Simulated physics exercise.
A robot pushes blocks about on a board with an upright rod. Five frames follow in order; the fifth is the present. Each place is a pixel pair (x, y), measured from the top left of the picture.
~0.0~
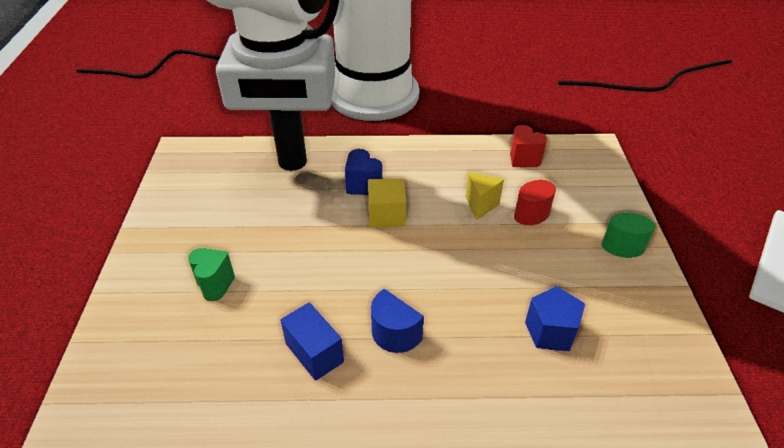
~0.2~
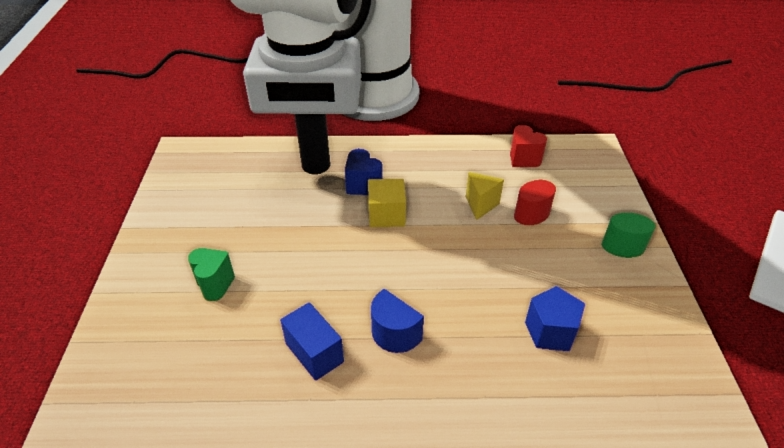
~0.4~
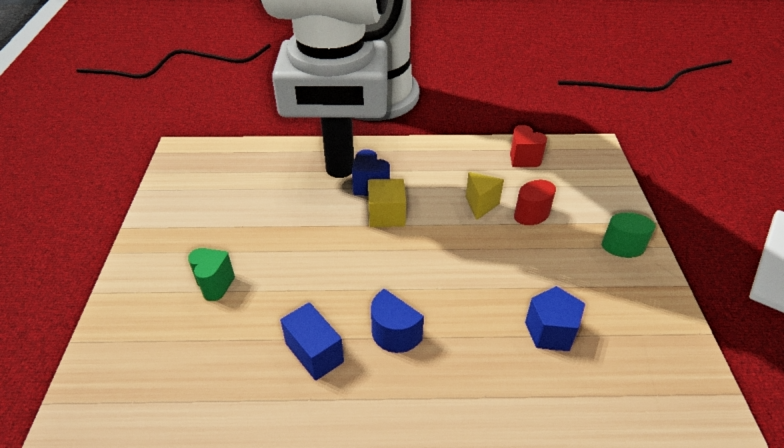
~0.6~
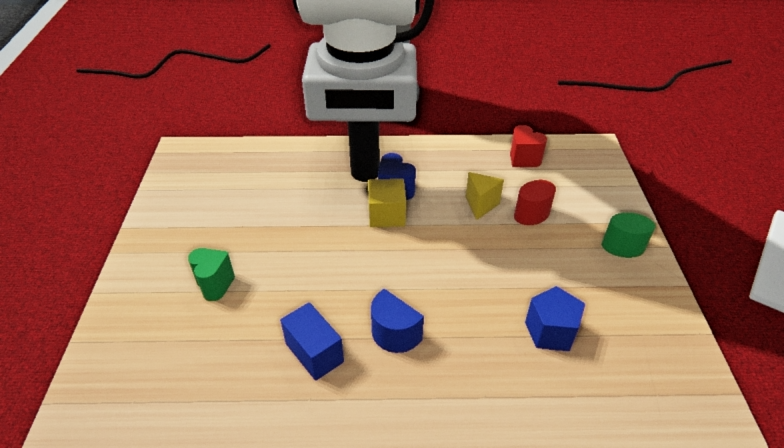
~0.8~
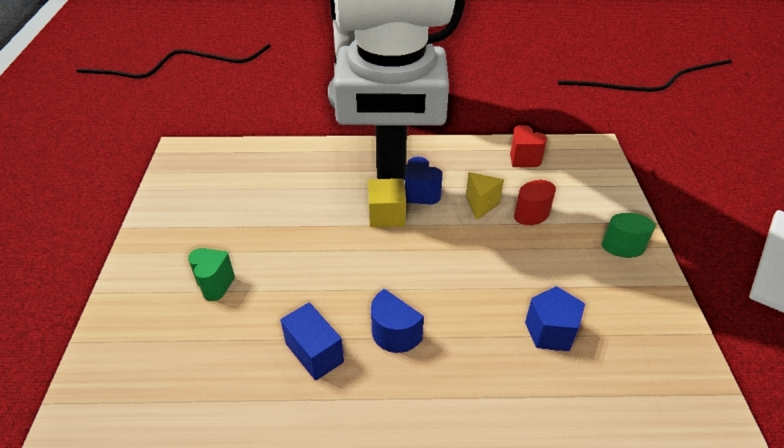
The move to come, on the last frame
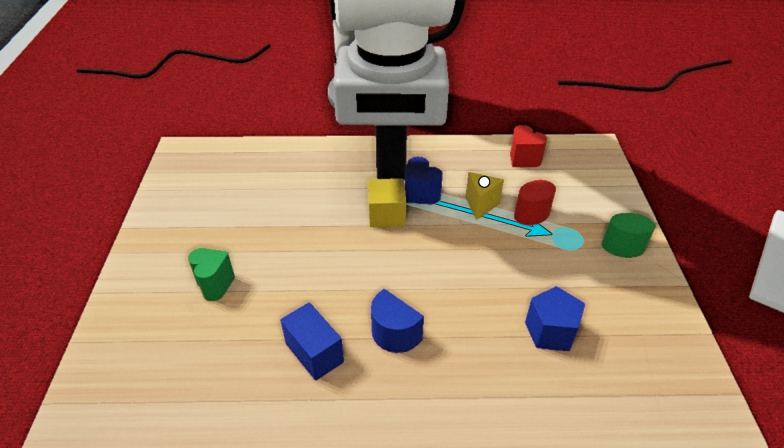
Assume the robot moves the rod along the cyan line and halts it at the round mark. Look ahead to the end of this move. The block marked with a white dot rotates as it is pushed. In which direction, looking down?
Looking down: Clockwise.
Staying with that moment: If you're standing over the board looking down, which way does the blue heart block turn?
It spins against the clock.
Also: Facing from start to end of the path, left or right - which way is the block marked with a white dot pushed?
Picture yourself facing from the start of the path to its end: The block marked with a white dot moves off to your left.
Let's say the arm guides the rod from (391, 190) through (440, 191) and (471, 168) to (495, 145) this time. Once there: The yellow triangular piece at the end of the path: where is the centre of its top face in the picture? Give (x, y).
It should be at (508, 185) by then.
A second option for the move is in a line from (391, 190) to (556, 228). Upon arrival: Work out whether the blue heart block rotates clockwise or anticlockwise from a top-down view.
From above, counter-clockwise.
Path on the board, from (391, 190) to (567, 239); the dot is on the yellow triangular piece.
What follows on the original path. One third of the way, rod (448, 192); blue heart block (477, 173), turned 30° anticlockwise; yellow triangular piece (507, 182), turned 65° clockwise; red oval (541, 191).
Two thirds of the way, rod (509, 208); blue heart block (490, 167), turned 45° anticlockwise; yellow triangular piece (520, 180), turned 85° clockwise; red oval (547, 191), turned 15° anticlockwise.
At the end, rod (572, 225); yellow square in place; blue heart block (490, 167), turned 45° anticlockwise; yellow triangular piece (522, 180), turned 75° clockwise; red oval (575, 192), turned 100° anticlockwise.
